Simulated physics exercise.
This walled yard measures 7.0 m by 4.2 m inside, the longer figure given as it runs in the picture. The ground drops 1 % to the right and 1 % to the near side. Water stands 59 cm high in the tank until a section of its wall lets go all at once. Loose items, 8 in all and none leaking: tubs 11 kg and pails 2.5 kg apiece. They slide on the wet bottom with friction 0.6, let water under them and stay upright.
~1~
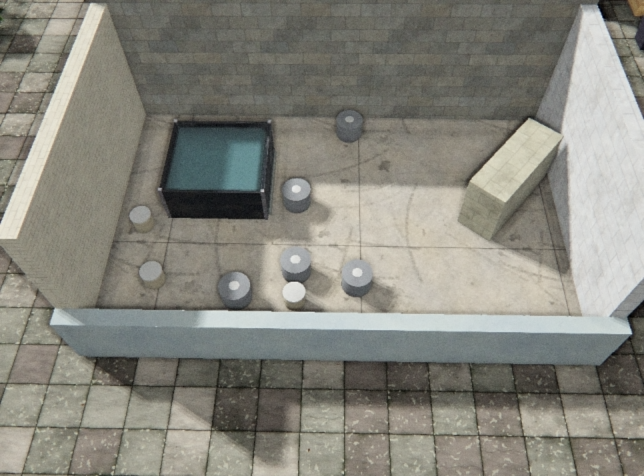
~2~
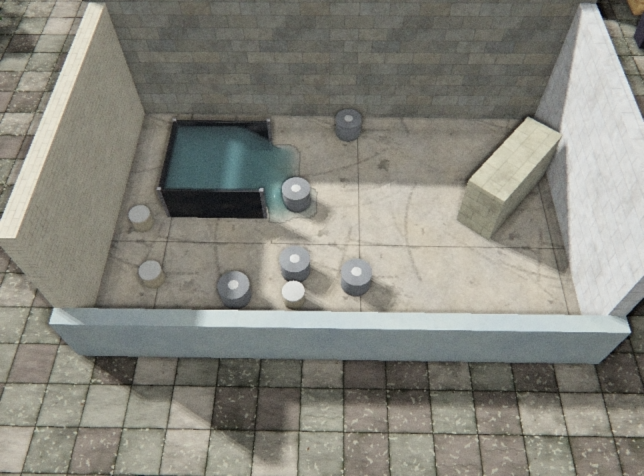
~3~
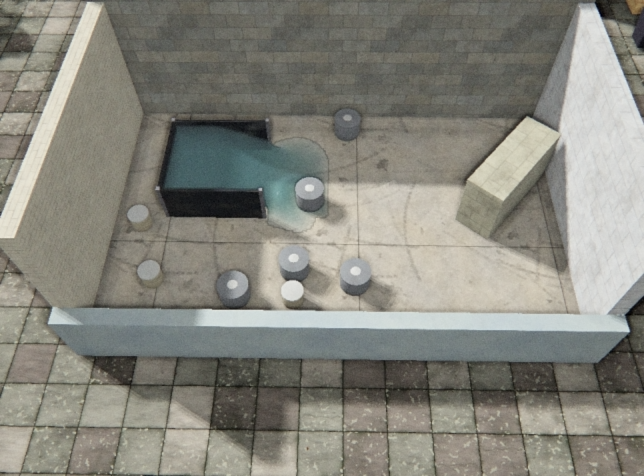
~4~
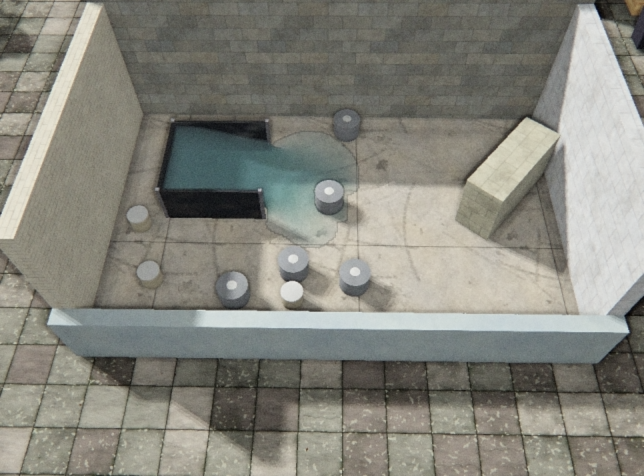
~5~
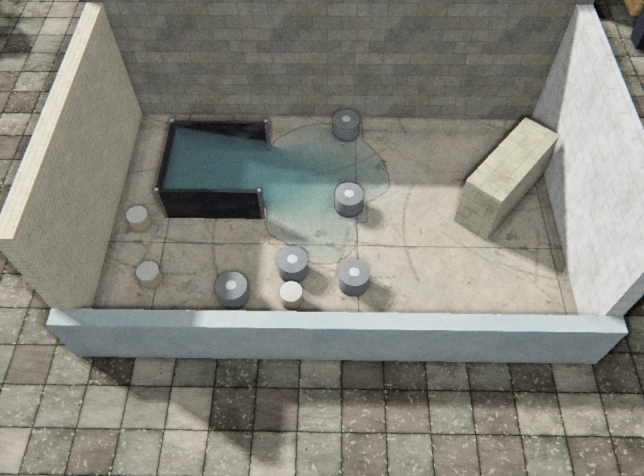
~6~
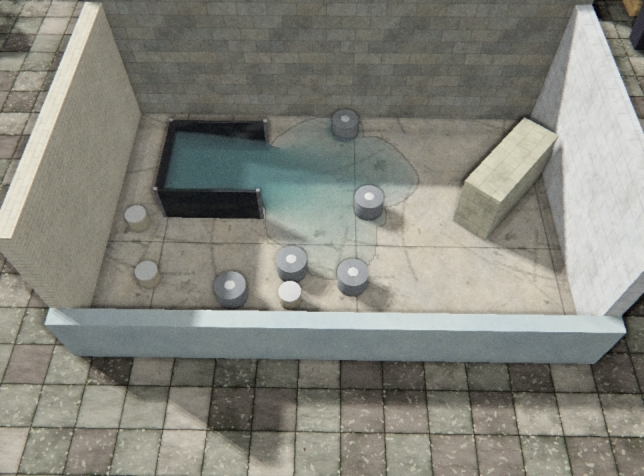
In a walled yard, water poured from the open right side of a dark tank and spread across the ground, pushing one gray tub to the right while the other tubs and pails stayed put.
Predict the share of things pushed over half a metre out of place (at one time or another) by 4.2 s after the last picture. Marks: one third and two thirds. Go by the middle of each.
It is less than a third.
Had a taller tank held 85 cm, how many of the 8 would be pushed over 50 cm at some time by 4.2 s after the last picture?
In that case 2 of them.
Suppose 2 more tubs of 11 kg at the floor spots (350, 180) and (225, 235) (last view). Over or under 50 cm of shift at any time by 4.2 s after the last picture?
In turn: Over, less.
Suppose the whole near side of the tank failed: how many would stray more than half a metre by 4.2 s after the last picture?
In that case 6 of them.
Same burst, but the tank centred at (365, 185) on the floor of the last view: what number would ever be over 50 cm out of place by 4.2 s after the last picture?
In that case 1 of them.
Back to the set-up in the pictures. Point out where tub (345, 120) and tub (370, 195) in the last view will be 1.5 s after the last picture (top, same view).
Around (440, 114) and (500, 249).
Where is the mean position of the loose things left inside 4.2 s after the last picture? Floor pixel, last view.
Around (308, 257).
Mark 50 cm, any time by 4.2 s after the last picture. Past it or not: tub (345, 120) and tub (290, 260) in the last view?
In turn: More, short of it.
Then, 0.4 s after the last picture 1 of 8 are over 50 cm from their spots; 0 afloat.
Then, 1.5 s after the last picture 2 of 8 are over 50 cm from their spots; 1 afloat.
Then, 2.8 s after the last picture 2 of 8 are over 50 cm from their spots; 1 afloat.
Then, 4.2 s after the last picture 2 of 8 are over 50 cm from their spots, and 2 have been at some point; 2 afloat.
